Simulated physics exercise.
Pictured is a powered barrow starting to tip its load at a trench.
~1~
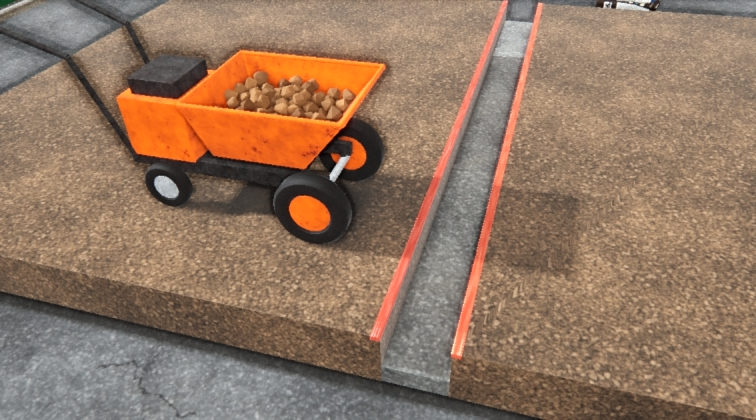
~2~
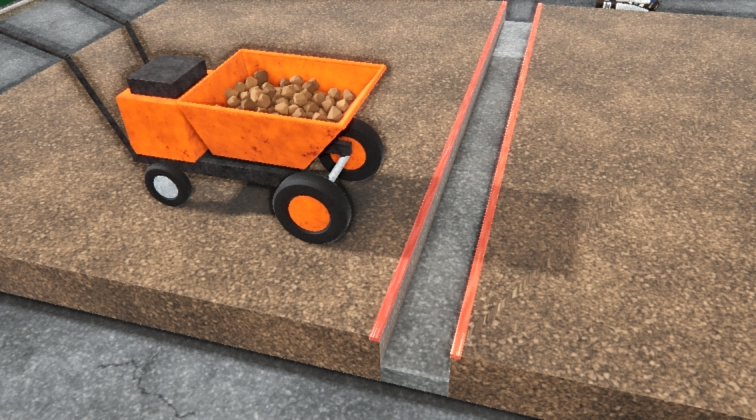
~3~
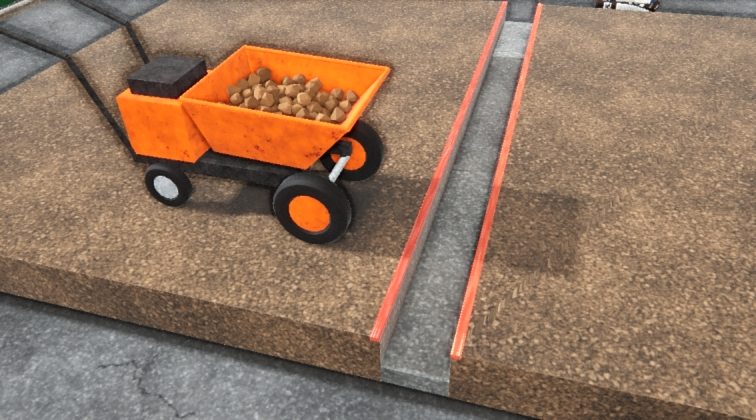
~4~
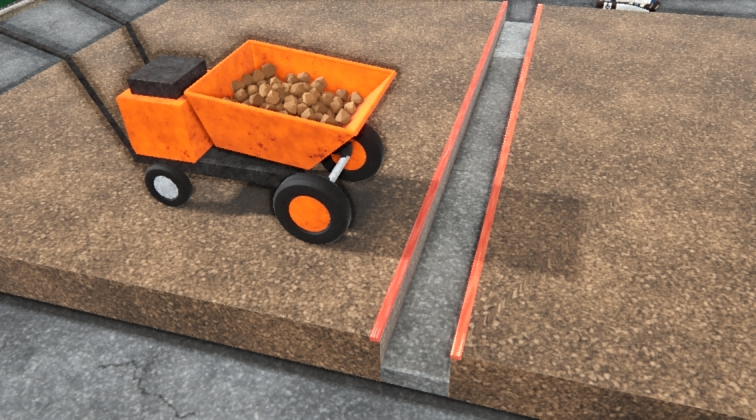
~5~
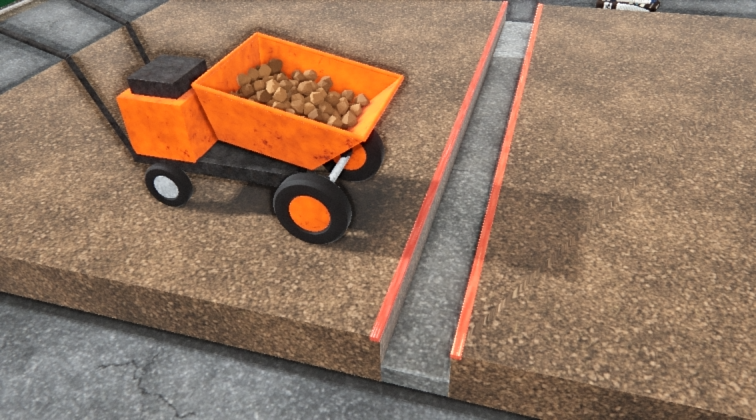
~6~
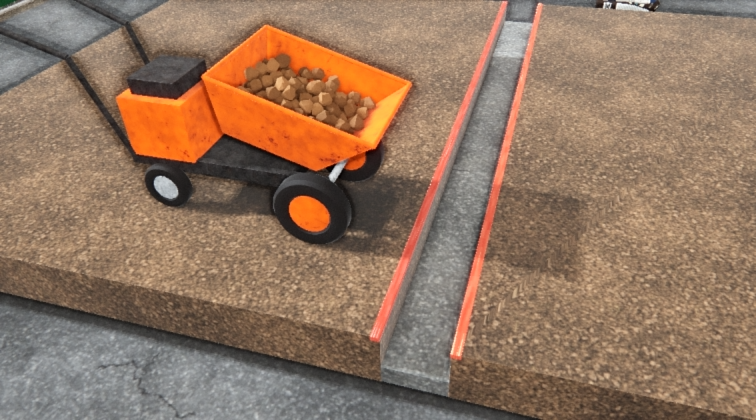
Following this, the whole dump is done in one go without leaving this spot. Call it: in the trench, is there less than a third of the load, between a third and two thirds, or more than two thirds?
More than two thirds of the load is in the trench.
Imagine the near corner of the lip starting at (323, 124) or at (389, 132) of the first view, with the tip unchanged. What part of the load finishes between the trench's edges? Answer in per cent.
About 100 per cent for the first spot and about 20 per cent for the second.
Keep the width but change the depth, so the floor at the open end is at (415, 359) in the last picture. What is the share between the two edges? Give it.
The share would be roughly 70 per cent.
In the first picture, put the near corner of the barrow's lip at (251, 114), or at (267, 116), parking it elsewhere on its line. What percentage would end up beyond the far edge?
First place: Around 0 per cent. Second place: Around 0 per cent.
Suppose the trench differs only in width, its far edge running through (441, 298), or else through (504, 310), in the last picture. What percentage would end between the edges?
Estimated share: Try 1 approx. 50 in a hundred, try 2 approx. 100 in a hundred.
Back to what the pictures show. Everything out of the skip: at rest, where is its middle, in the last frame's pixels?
Roughly at pixel (460, 244).
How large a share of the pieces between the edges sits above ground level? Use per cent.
About 5 %.
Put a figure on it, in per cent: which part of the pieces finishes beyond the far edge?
About 15 per cent.
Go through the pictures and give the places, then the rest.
The first frame shows lip of the skip at (342, 126), level; top of the load at (268, 107), clay clods; first edge of the trench at (394, 288); far edge at (469, 302), the trench over half as wide as the skip, and about half as deep as wide.
The second frame shows lip of the skip at (343, 127), level; top of the load at (268, 106).
The third frame shows lip of the skip at (347, 129), tipped barely; top of the load at (271, 105).
The fourth frame shows lip of the skip at (355, 134), tipped a little; top of the load at (265, 90).
The fifth frame shows lip of the skip at (364, 139), tipped a little; top of the load at (272, 86).
The sixth frame shows lip of the skip at (373, 147), tipped clearly; top of the load at (267, 82); first edge of the trench at (394, 288); far edge at (469, 303).
Soon, skip tipped steeply; all in the skip.
A while on, skip tipped right over; about two thirds in the skip; about a third in or heaped over the trench; a stray few beyond it; a stray few falling.
Towards the end, skip tipped right over; a stray few in the skip; most in or heaped over the trench; a small part beyond it.
Finally, skip tipped right over; most in or heaped over the trench; a small part beyond it.
